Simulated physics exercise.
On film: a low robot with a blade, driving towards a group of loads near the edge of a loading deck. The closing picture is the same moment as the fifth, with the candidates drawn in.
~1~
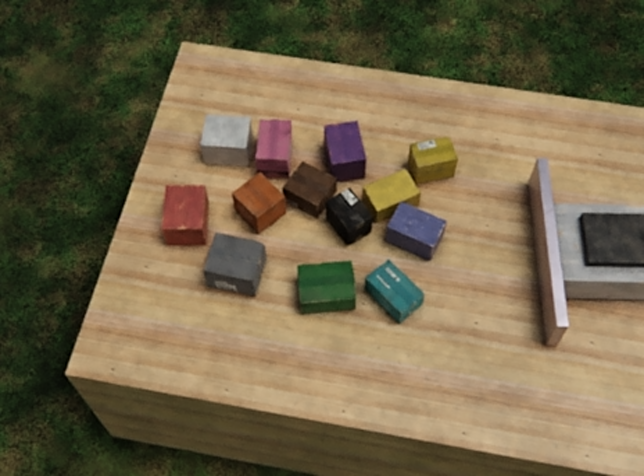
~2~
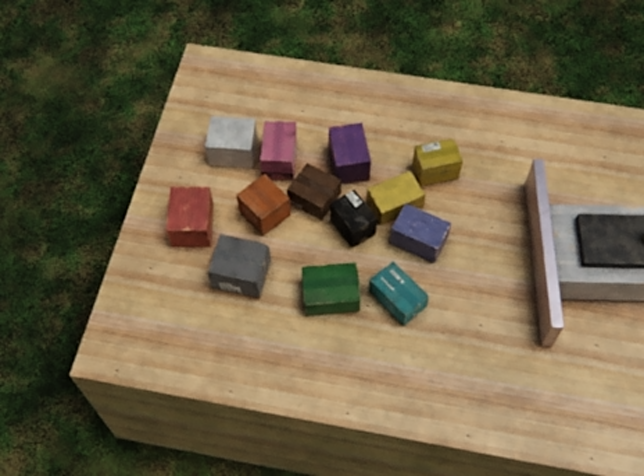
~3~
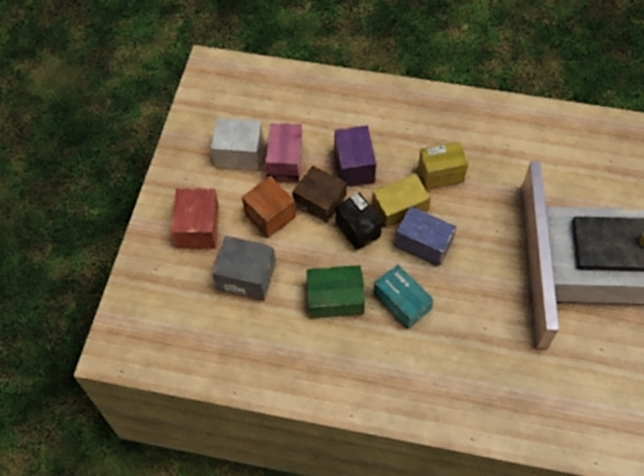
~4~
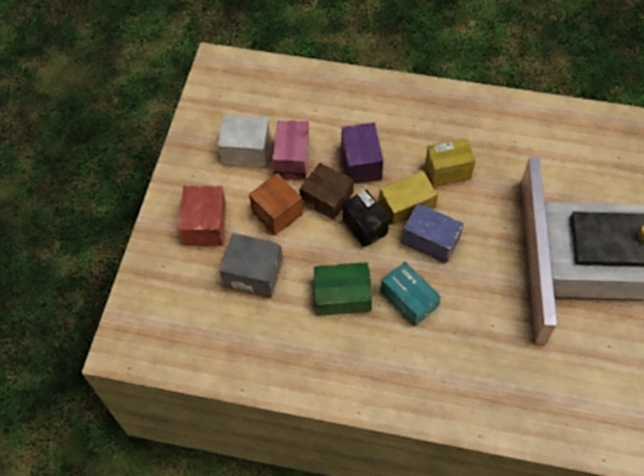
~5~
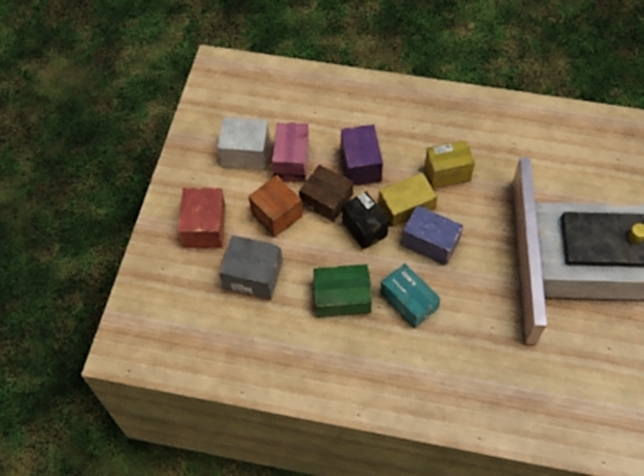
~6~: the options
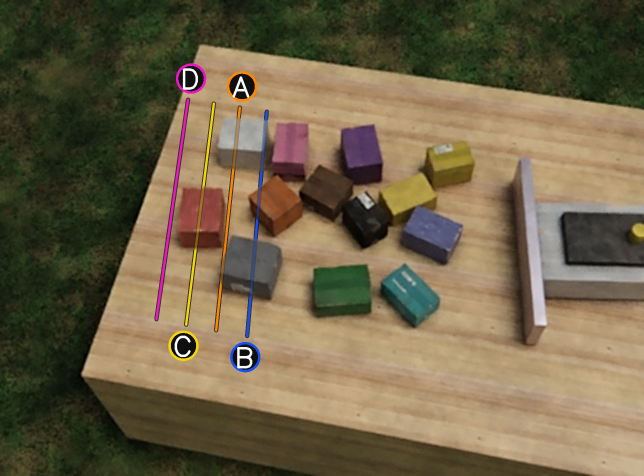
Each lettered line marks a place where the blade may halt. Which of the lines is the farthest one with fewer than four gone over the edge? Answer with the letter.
B is the last line within the limit.
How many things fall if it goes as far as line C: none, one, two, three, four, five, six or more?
In all, six or more.
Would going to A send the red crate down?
By then, yes.
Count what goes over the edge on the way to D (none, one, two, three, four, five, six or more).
By then, six or more.
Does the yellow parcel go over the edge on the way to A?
No.
On the marked copy, A at (229, 211); B at (258, 215); C at (201, 206); D at (173, 201).
With B. Early on, robot (497, 222); yellow parcel (401, 156); turquoise parcel (396, 293).
Further on, robot (398, 205); white crate (203, 142); red crate (189, 217).
At the end, robot (323, 193); white crate over the edge; red crate over the edge; two fallen.
As for the rest, A drops five; C drops eight; D drops eleven.
